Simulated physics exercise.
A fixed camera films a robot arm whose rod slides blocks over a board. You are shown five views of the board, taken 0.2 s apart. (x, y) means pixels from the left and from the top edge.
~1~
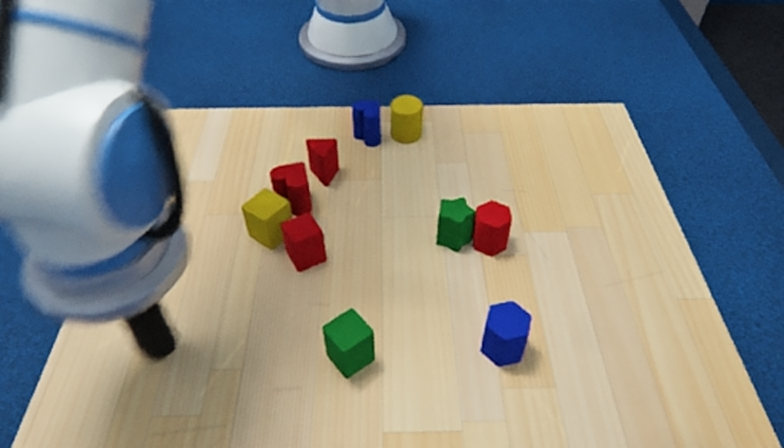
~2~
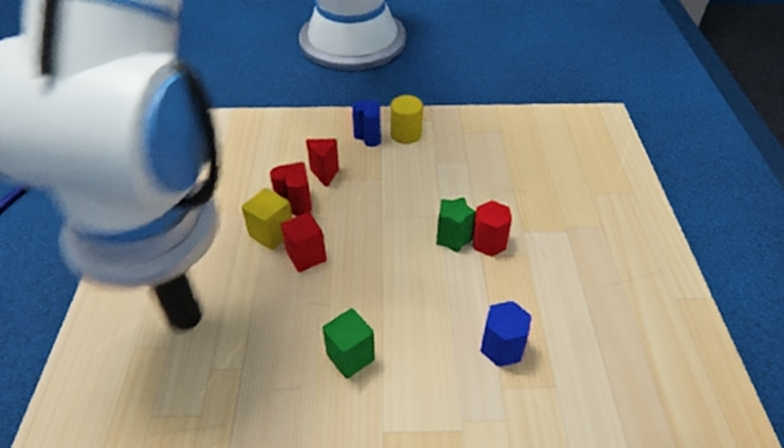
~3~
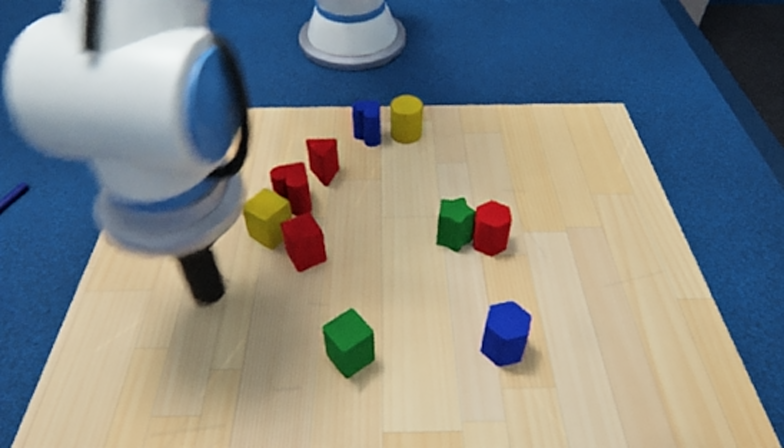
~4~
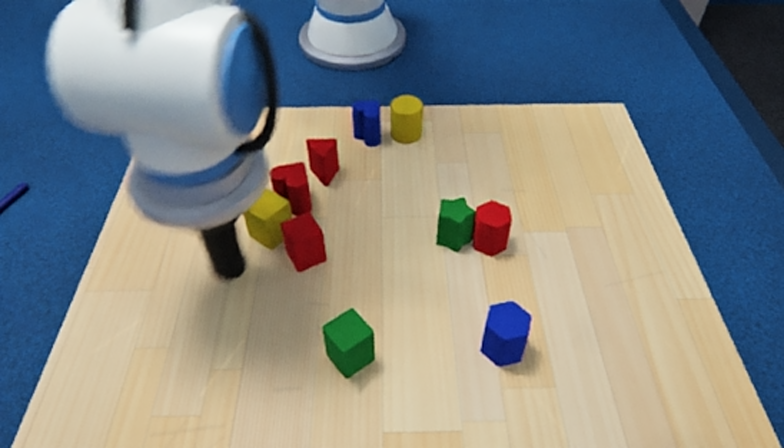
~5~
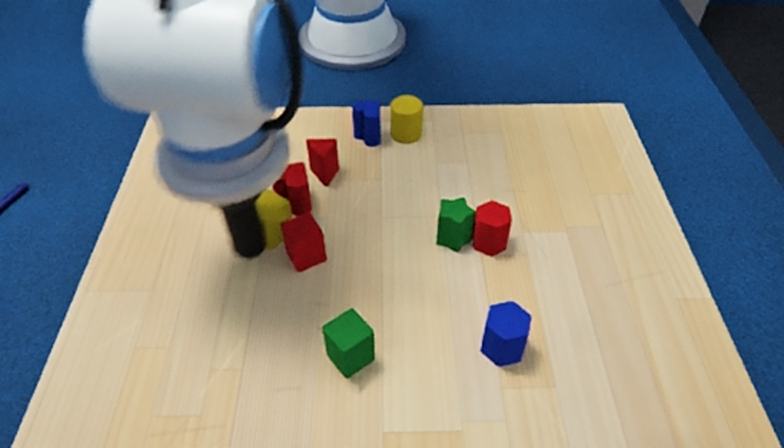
A robot arm moves its black rod up and right across the board beside still, coloured blocks.
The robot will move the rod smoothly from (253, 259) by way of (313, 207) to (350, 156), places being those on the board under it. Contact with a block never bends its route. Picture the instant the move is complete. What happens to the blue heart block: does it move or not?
Here's my answer: The blue heart block remains in position.
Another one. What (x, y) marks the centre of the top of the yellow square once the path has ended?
My estimate: (313, 130).
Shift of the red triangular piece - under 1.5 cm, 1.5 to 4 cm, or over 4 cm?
It is going to finish beyond 4 cm from where it is now.
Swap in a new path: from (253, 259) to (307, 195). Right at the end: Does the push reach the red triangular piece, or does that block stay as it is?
The answer is that it is displaced.
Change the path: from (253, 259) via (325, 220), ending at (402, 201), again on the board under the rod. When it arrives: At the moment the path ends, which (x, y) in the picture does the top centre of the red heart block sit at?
Top centre: (297, 151).
On the path given first. One third of the way, rod at (294, 212); yellow square at (295, 172), turned 40° anticlockwise; red heart block at (300, 151), turned 30° anticlockwise; red triangular piece at (324, 143).
Two thirds of the way, rod at (327, 177); yellow square at (310, 142), turned 75° anticlockwise; red heart block at (295, 127), turned 70° anticlockwise; red triangular piece at (334, 134).
At the end, rod at (349, 143); yellow square at (313, 130), turned 105° anticlockwise; red heart block at (288, 122), turned 95° anticlockwise; red triangular piece at (343, 112), turned 70° anticlockwise; blue heart block still.
